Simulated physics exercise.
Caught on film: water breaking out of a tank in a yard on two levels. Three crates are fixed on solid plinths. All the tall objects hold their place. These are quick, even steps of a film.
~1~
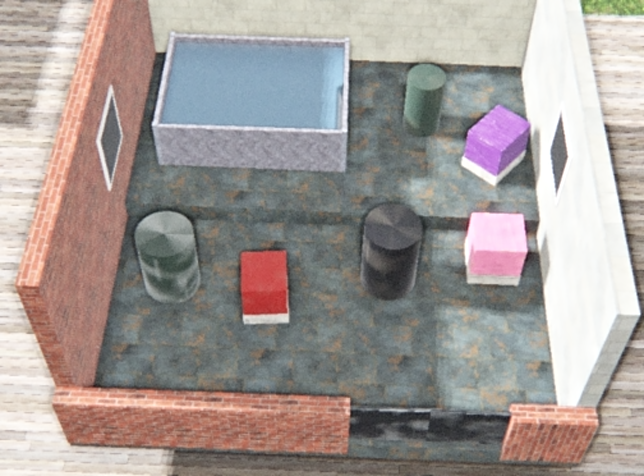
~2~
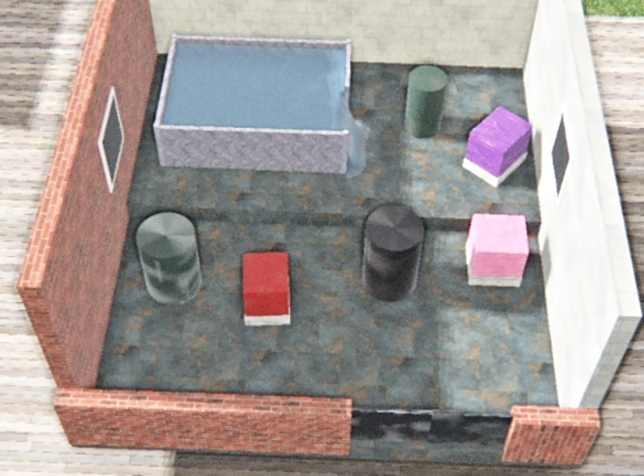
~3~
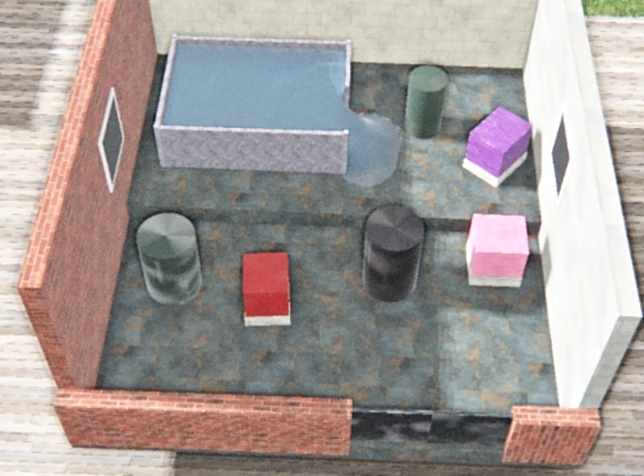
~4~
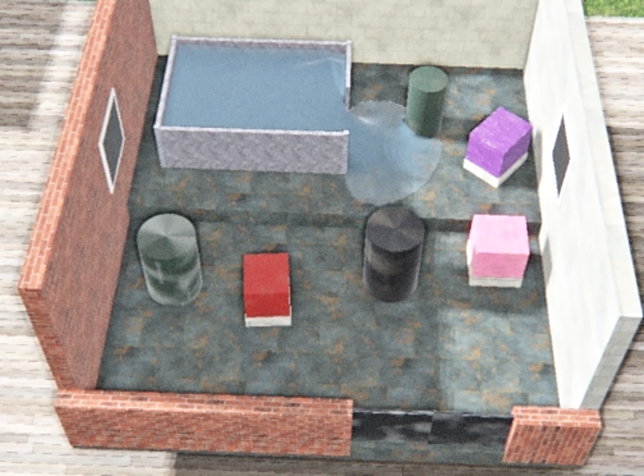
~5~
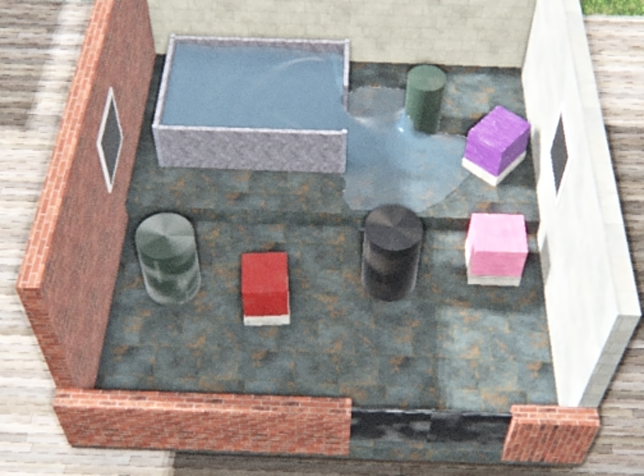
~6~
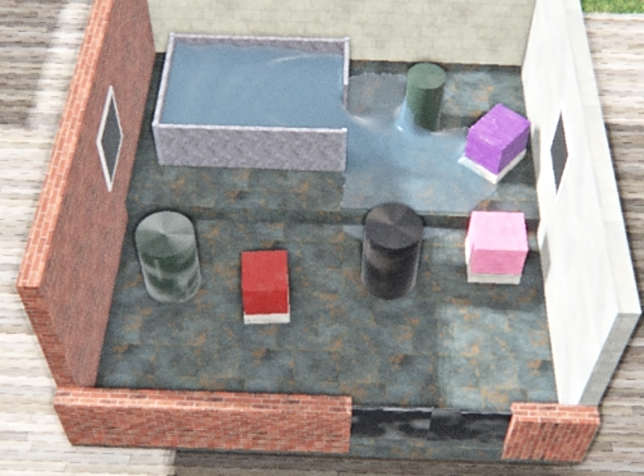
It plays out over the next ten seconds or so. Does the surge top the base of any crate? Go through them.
One by one: The purple crate gets wet; the red crate stays dry; the pink crate gets wet.
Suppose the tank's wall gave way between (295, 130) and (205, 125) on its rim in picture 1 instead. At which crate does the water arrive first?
It is the red one.
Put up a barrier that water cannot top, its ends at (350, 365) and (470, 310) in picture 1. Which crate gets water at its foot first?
That is the purple-painted one.
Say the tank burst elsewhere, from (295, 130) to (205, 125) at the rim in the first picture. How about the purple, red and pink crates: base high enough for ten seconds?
One by one: Purple crate stays dry; red crate gets wet; pink crate ends up wet.
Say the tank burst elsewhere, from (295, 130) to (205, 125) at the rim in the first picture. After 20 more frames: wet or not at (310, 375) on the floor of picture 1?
At that place: Under water.
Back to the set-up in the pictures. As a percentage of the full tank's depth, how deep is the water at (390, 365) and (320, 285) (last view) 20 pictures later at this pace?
In turn 2 and 0 in a hundred.
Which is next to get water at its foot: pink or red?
First comes the crate marked pink.
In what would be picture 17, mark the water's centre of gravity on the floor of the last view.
Around (333, 139).
A moment on, water covers 25 % of the floor; the purple crate water round its plinth, the red crate not reached, the pink crate water round its plinth.
Next, water covers 40 % of the floor; the purple crate water round its plinth, the red crate not reached, the pink crate water round its plinth.
Then, water covers 50 % of the floor; the purple crate water round its plinth, the red crate not reached, the pink crate water round its plinth.
Later, water covers 85 % of the floor; the purple crate water round its plinth, the red crate water round its plinth, the pink crate water round its plinth.
In the end, water covers 95 % of the floor; the purple crate was topped, the red crate stayed above the water, the pink crate was topped.
